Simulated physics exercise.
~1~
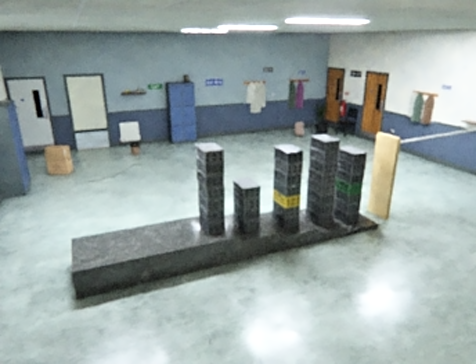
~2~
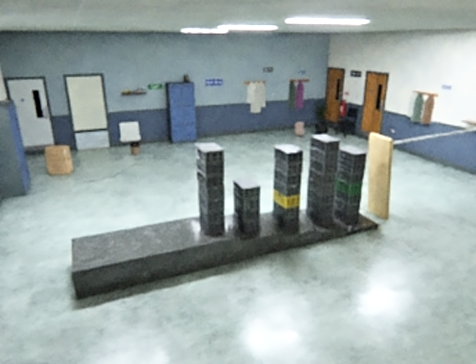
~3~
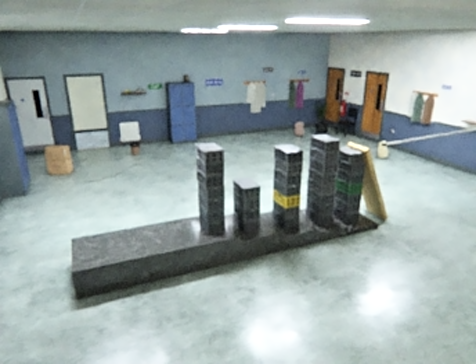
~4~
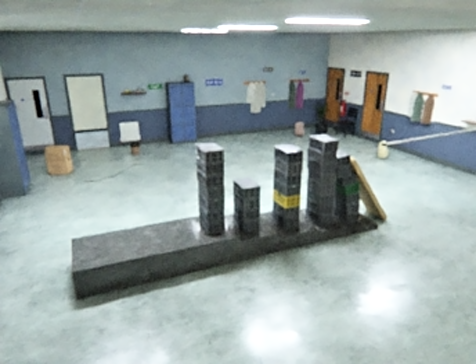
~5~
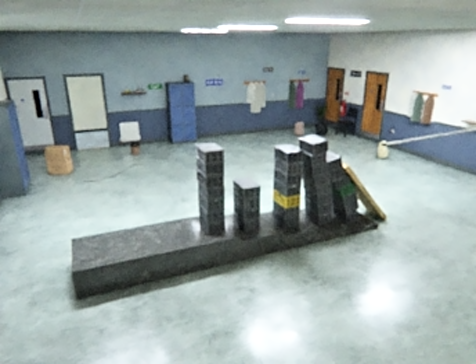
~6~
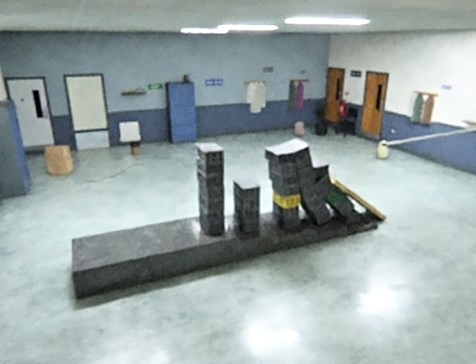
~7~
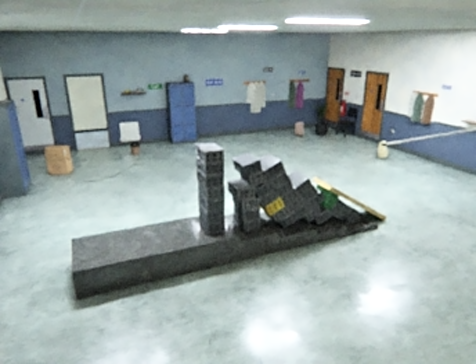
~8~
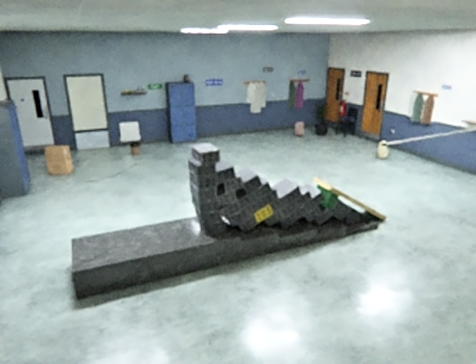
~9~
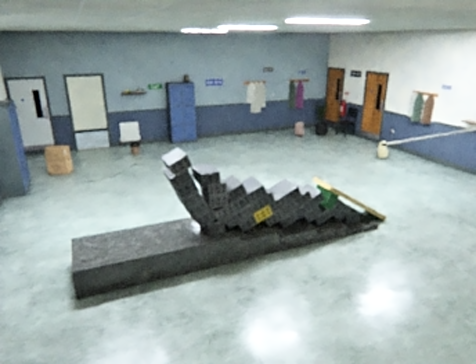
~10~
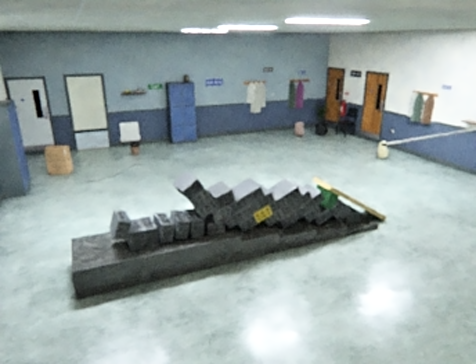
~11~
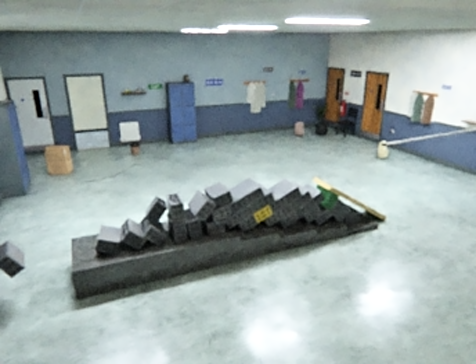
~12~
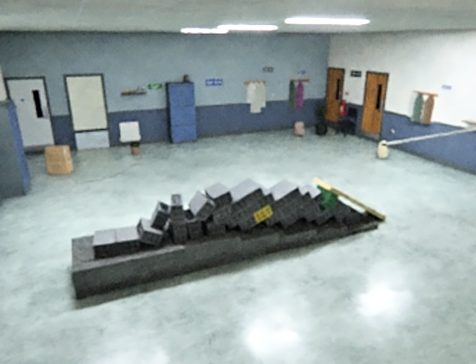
At the start, a tall pale board stands on end at the right of a row of five dark crate stacks on a low, dark stepped base in a large hall. The board tips left and leans against the nearest stack, which carries a green crate. That stack topples left into the next, and the push passes along through the stack with the yellow crate and the short one. Last, the tall stack at the left bends over and spills its crates leftward along the base. The crates end in a jagged, slanting heap, with the board resting on its right end.
